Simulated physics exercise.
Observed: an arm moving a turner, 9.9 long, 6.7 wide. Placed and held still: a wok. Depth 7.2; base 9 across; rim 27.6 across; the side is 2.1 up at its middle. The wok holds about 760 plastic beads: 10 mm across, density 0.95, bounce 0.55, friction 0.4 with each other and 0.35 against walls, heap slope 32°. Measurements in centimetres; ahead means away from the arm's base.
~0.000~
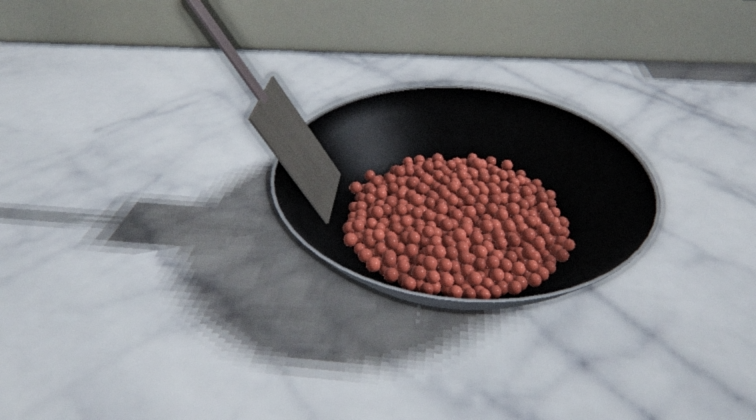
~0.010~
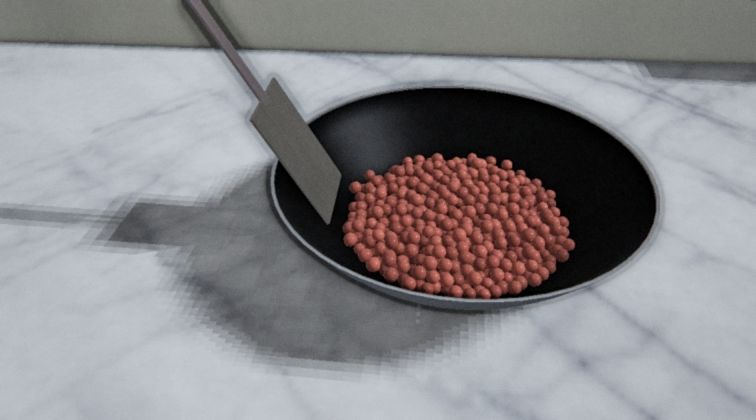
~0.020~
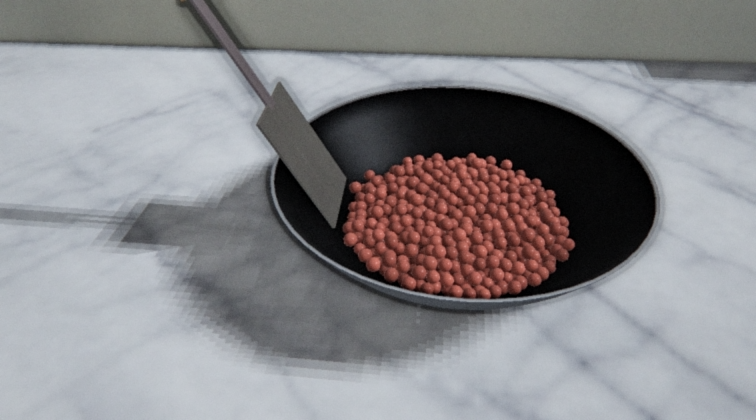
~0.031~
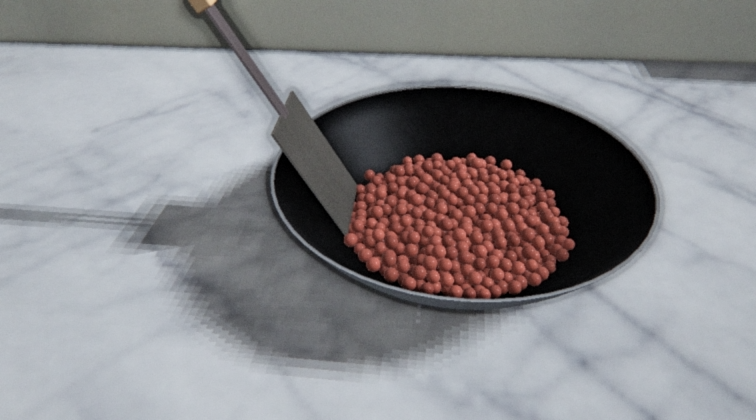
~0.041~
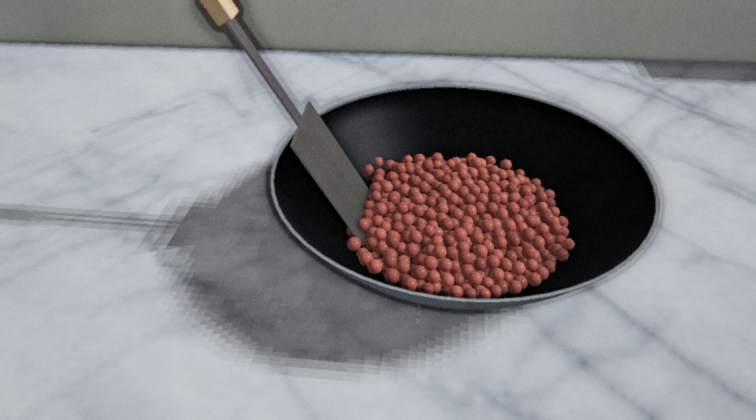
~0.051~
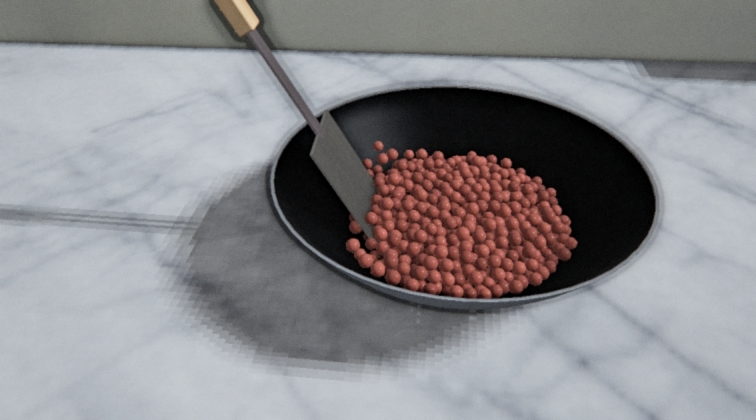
A black wok of small reddish beads on a marble surface, a turner sliding down and right into their left edge.
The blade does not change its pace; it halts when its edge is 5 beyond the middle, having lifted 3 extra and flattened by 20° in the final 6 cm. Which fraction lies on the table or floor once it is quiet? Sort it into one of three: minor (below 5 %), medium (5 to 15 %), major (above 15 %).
Medium, 5 to 15 %.
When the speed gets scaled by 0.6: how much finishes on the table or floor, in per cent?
About 0 per cent.
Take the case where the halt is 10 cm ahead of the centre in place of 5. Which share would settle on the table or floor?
40 %, roughly.
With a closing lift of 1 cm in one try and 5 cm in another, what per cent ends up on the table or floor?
Result: Approx. 0 % and 15 %, one try each.
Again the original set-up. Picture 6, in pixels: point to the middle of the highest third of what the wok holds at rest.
At about (557, 206).
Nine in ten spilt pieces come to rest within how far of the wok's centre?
Radial distance: Approx. 45 cm.
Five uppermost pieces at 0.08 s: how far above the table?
6 cm.
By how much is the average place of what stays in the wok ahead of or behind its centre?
Some 3.5 cm ahead of the centre.
By 0.08 s, sloping 61°, highest piece 6 above the table; 758 in the wok.
By 0.10 s, sloping 55°, highest piece 8 above the table; 758 in the wok.
By 0.31 s, sloping 41°, highest piece 9 above the table; 683 in the wok, 20 on the table or floor, 55 on the blade or in flight.
By 1.36 s, sloping 41°, highest piece 7 above the table; 682 in the wok, 76 on the table or floor.
Final count, 682 in the wok, 76 on the table or floor. That is 10 % on the table or floor.
